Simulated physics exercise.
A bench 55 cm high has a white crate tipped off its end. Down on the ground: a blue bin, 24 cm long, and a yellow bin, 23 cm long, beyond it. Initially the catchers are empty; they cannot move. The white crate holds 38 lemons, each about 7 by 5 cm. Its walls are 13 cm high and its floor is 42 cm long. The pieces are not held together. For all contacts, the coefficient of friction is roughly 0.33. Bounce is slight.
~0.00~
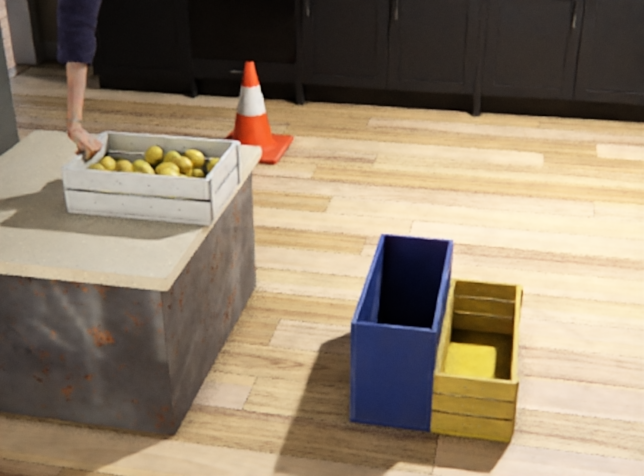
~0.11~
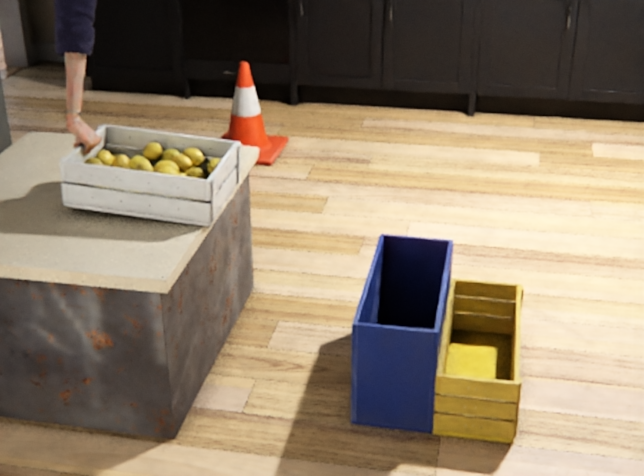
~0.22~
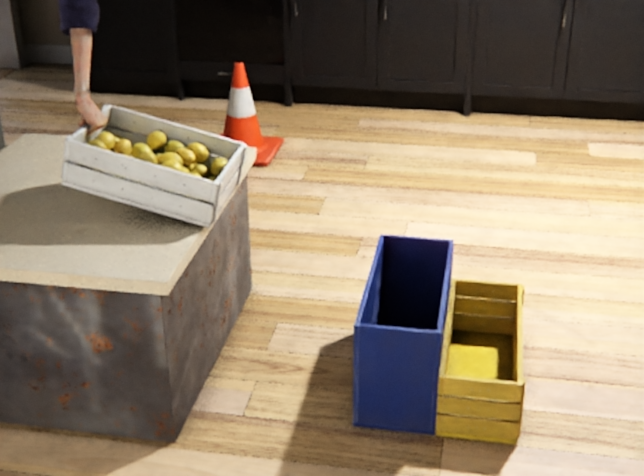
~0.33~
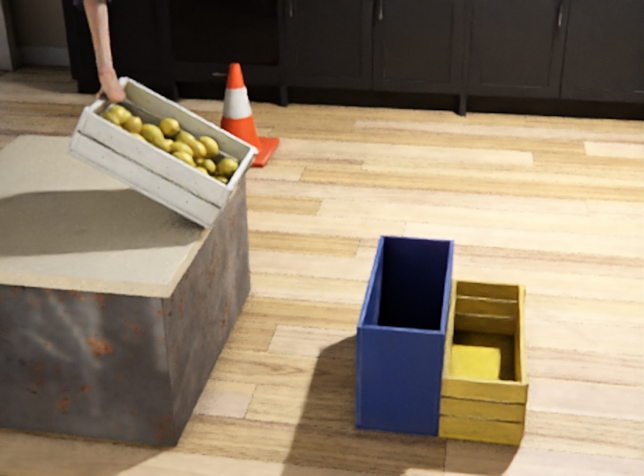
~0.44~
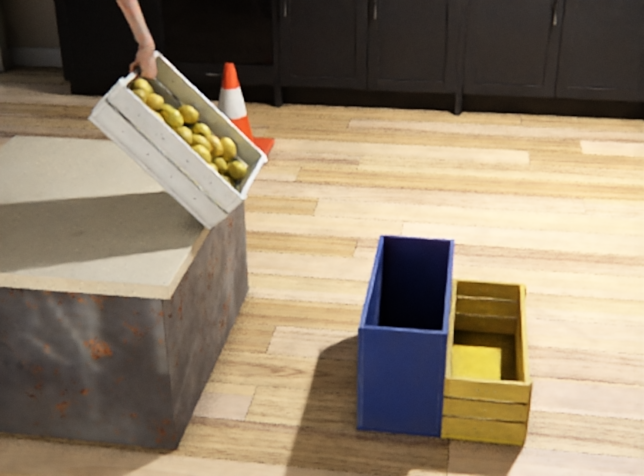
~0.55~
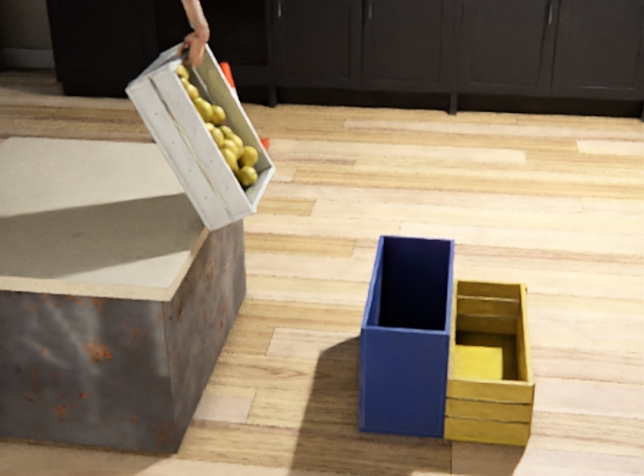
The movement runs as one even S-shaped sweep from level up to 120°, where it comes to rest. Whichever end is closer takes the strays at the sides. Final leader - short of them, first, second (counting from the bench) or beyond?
Answer: Short.
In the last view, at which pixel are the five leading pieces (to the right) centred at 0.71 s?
(266, 160).
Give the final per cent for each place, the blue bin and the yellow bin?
I'd put it at about 5 percent, then about 5 percent.
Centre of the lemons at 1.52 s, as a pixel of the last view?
Centre: Approx. (338, 362).
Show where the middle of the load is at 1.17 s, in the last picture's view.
About (331, 345).
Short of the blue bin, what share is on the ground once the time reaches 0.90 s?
0 %.
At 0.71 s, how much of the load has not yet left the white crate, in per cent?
Share still inside is roughly 100 %.
After 0.71 s, tilt 89°; 38 still in the white crate.
After 0.90 s, tilt 113°; 25 still in the white crate and 13 in the air.
After 1.17 s, tilt 120°; 3 still in the white crate, 1 in the blue bin, 19 on the ground short of the blue bin and 15 in the air.
Outcome (at 1.52 s), 2 in the blue bin, 2 in the yellow bin and 34 on the ground short of the blue bin.
